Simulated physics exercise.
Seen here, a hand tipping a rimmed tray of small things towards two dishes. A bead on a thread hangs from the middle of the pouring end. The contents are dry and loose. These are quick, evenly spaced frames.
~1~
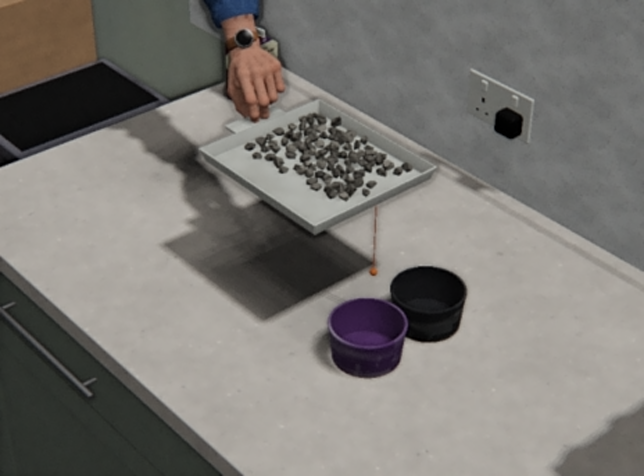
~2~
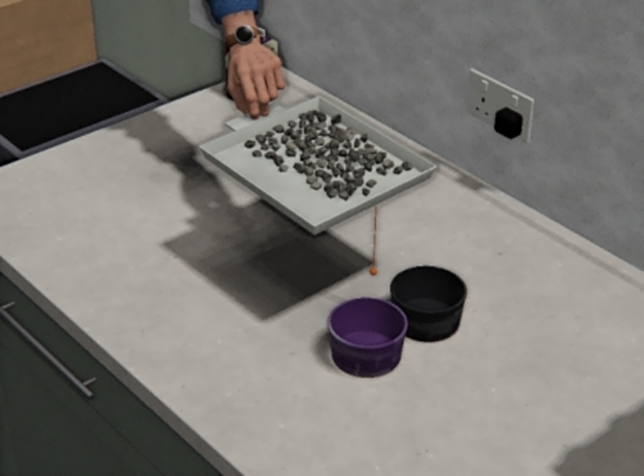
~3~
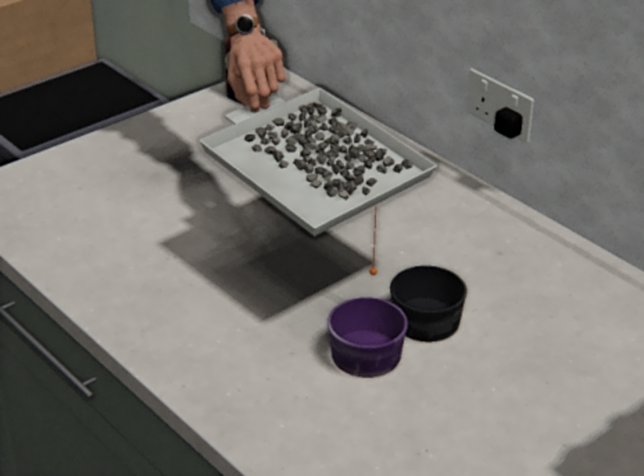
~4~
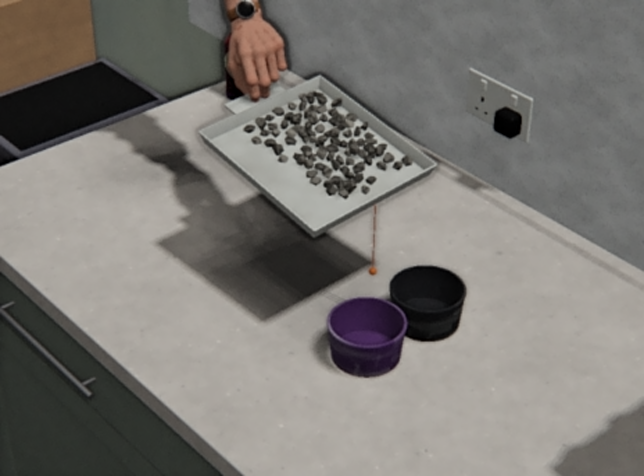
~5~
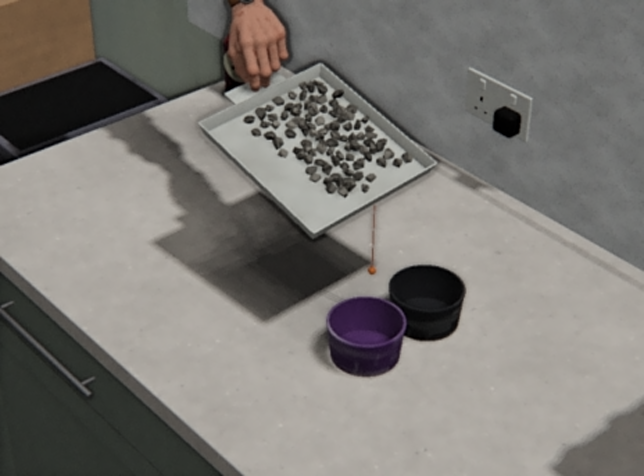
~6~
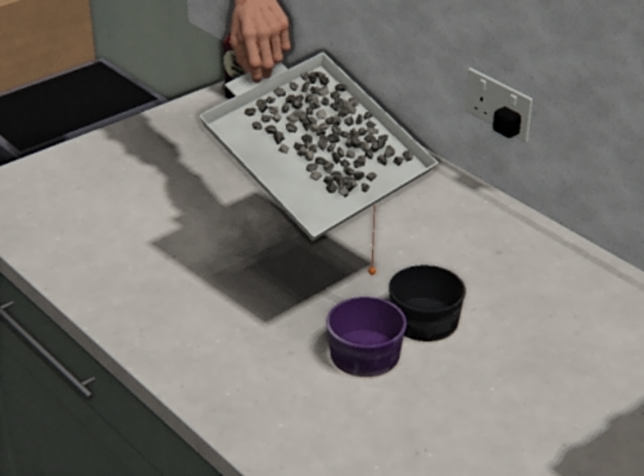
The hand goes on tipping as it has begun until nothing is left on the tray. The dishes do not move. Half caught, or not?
In the dishes lies the larger part of it.
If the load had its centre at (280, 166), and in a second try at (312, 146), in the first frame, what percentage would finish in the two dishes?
Near 50 % and 60 %.
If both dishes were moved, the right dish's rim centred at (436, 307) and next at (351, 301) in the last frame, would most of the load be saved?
First not half, then the larger part.
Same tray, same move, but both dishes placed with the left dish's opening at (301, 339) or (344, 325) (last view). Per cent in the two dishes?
In turn 70 and 90 in a hundred.
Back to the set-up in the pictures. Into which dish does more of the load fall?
That is the left one.
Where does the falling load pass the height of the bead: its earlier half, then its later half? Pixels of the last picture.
Around (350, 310) and then (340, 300).
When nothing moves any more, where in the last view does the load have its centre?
At about (356, 348).
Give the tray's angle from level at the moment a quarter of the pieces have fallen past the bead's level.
Roughly 80°.
Shortly afterwards, tray tipped steeply; all but a few on the tray; only a few in the air.
Next, tray tipped right over; a little on the tray; near half in the left dish; a little in the right dish; near a quarter outside both; a little in the air.
Some moments later, tray tipped past a quarter turn; near half in the left dish; a little in the right dish; near a third outside both.
In the end, tray tipped past a quarter turn; near half in the left dish; a little in the right dish; near a third outside both.
